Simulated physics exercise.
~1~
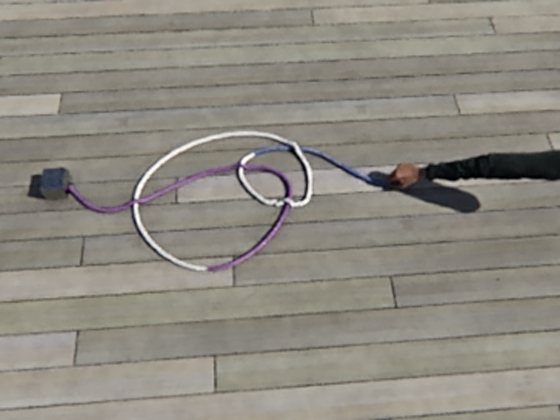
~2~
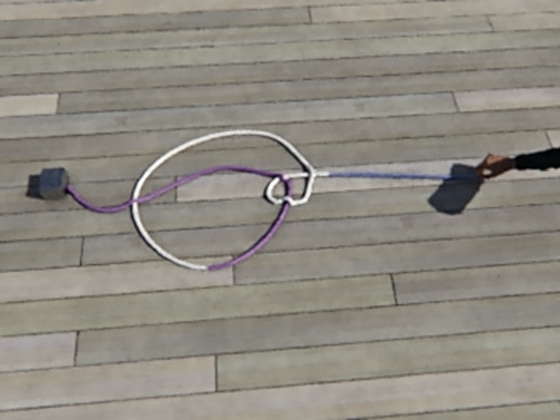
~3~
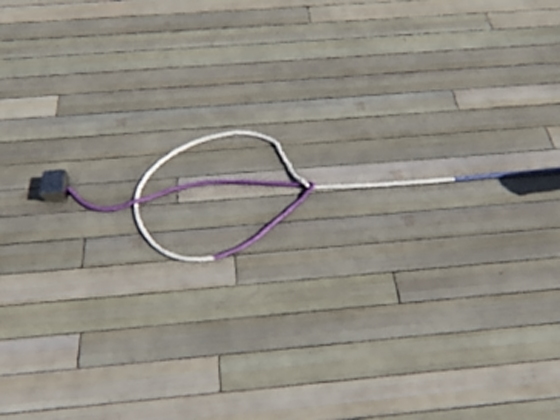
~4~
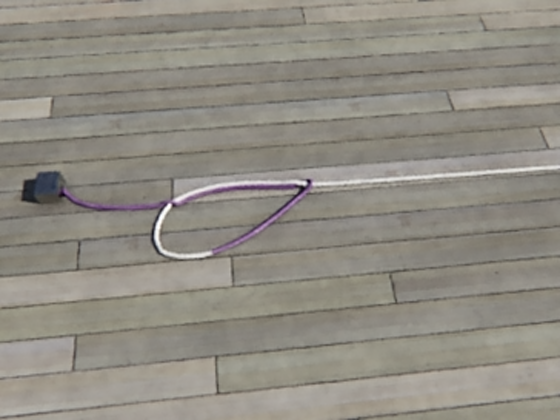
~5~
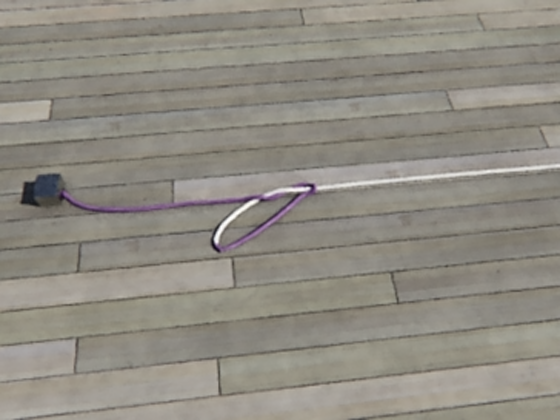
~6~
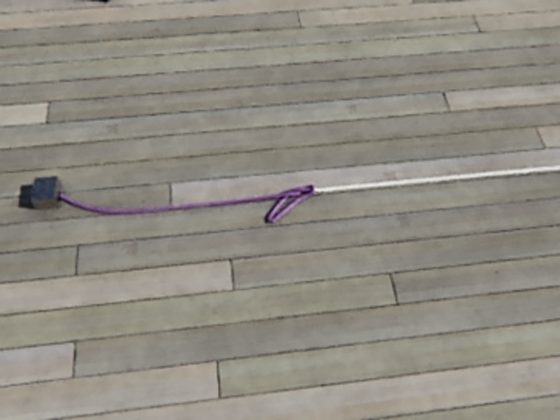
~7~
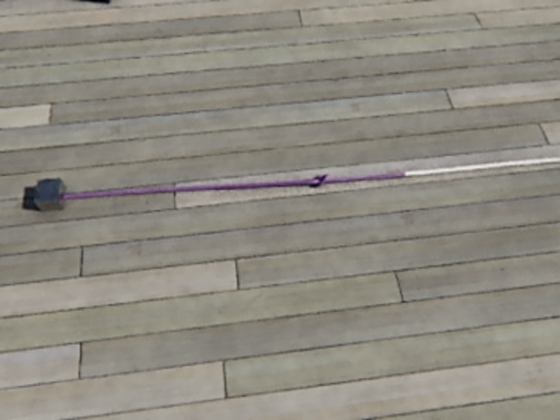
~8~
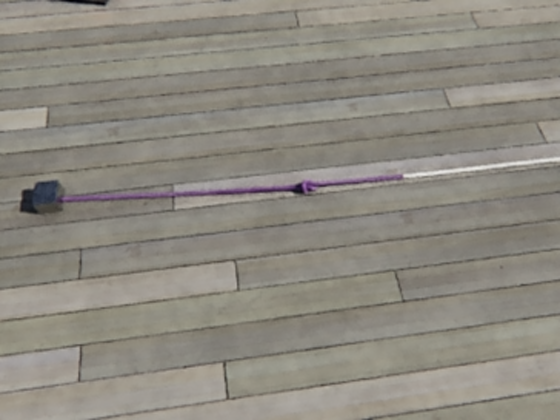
A looped purple, white and blue rope, fixed to a dark block at the left, was pulled to the right by a hand, its loops shrinking until it stretched taut with a small knot left in the purple part.
